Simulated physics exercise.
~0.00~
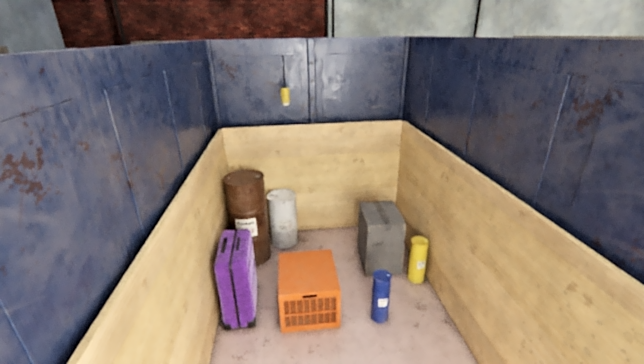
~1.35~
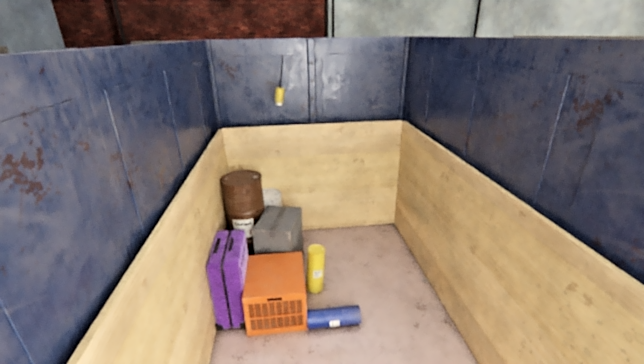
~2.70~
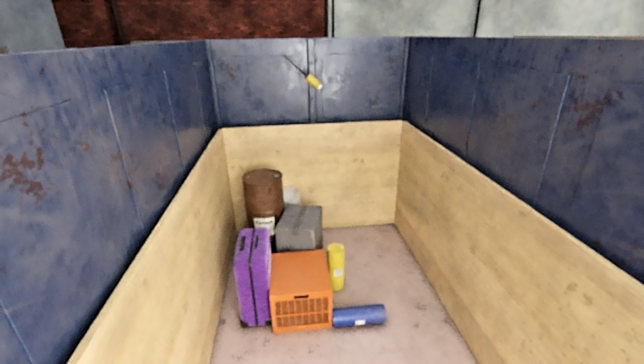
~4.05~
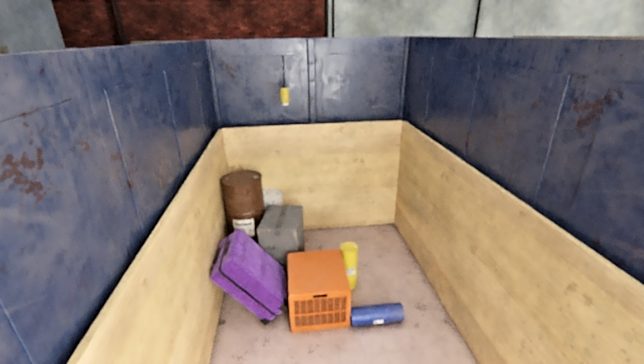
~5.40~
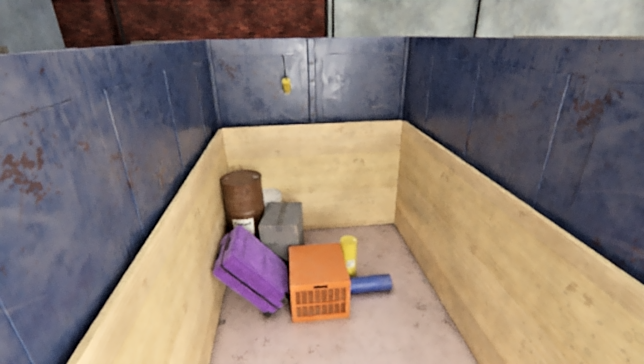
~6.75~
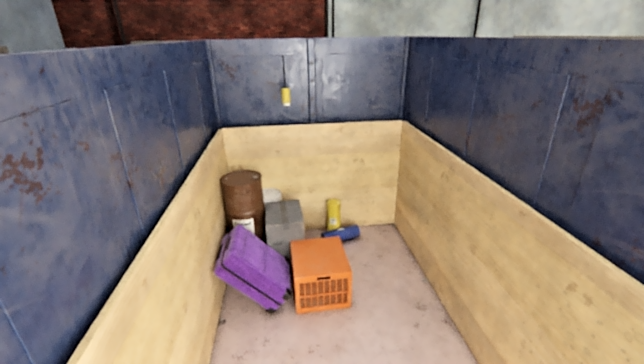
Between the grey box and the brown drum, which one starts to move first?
The grey box starts to move first, sliding left while the brown drum stays put. The drum only shifts afterwards, when the load moves right.
